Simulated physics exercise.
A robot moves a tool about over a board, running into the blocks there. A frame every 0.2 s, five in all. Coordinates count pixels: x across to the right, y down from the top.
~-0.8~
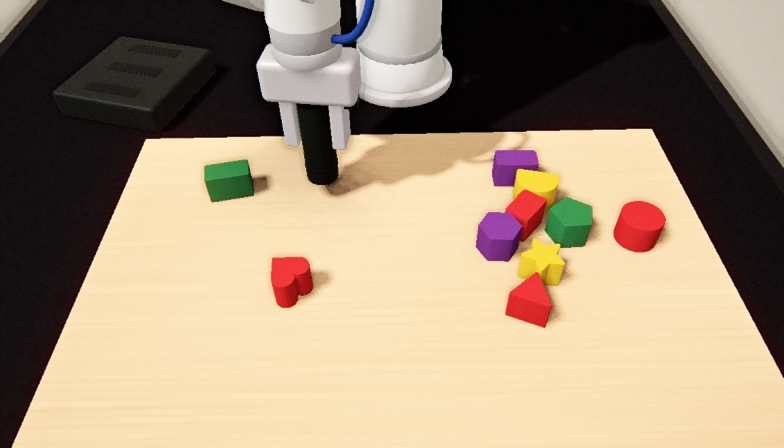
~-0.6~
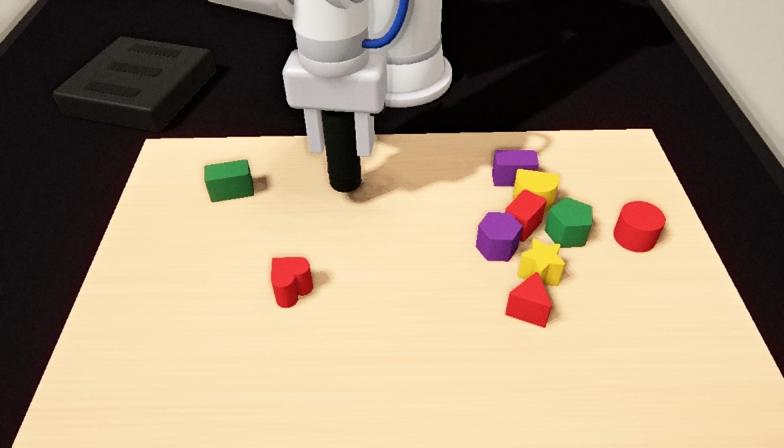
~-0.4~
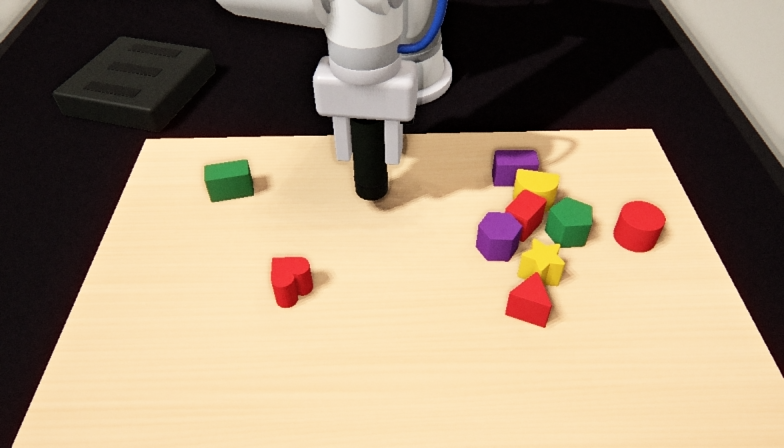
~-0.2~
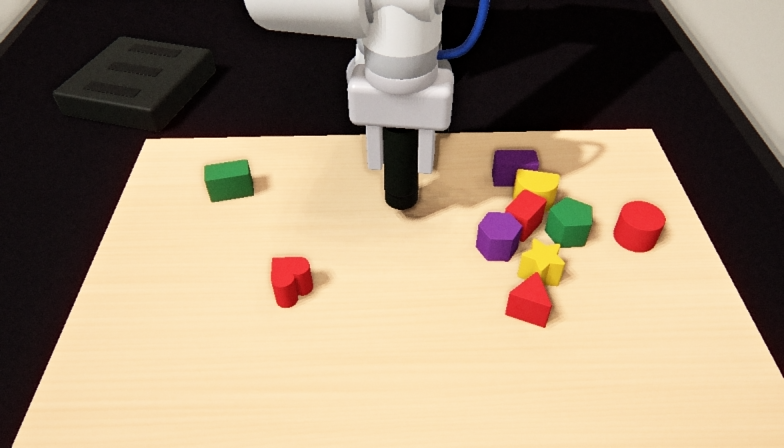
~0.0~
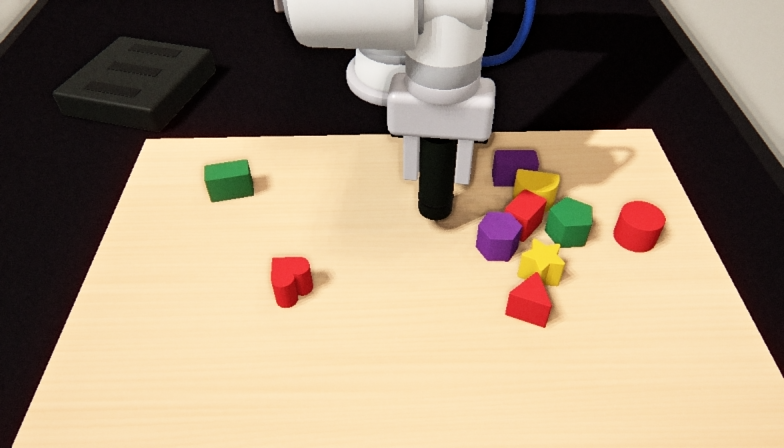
A robot arm moves its black tool rightward across the board while the colored blocks stay still.
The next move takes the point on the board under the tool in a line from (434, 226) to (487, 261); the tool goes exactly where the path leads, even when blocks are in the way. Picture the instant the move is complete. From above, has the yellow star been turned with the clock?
Answer: Yes.
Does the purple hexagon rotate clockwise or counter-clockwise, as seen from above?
It twists against the clock when seen from above.
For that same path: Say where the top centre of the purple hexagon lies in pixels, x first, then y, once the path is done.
I'd guess (526, 232).
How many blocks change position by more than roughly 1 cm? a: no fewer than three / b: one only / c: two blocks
Option b.
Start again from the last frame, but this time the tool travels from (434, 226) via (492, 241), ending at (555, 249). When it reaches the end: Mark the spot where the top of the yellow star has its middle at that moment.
Put as a pixel place, it's (583, 277).
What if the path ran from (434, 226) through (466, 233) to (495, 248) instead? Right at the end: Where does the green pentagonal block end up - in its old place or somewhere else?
It is still where it was.
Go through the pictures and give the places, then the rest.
In the first picture, tool tip at (323, 176); block tops, purple hexagon at (500, 225); red oblong at (527, 204); yellow star at (544, 254).
In the second picture, tool at (346, 183); blocks unchanged.
In the third picture, tool at (372, 191); blocks unchanged.
In the fourth picture, tool at (401, 200); blocks unchanged.
In the fifth picture, tool at (435, 210); purple hexagon at (500, 225); red oblong at (527, 204); yellow star at (544, 254).
The first path, step by step. Halfway along, tool at (462, 227); nothing pushed yet.
At the end, tool at (490, 245); purple hexagon at (526, 232), turned 50° anticlockwise; red oblong in place; yellow star at (551, 255), turned 20° clockwise.
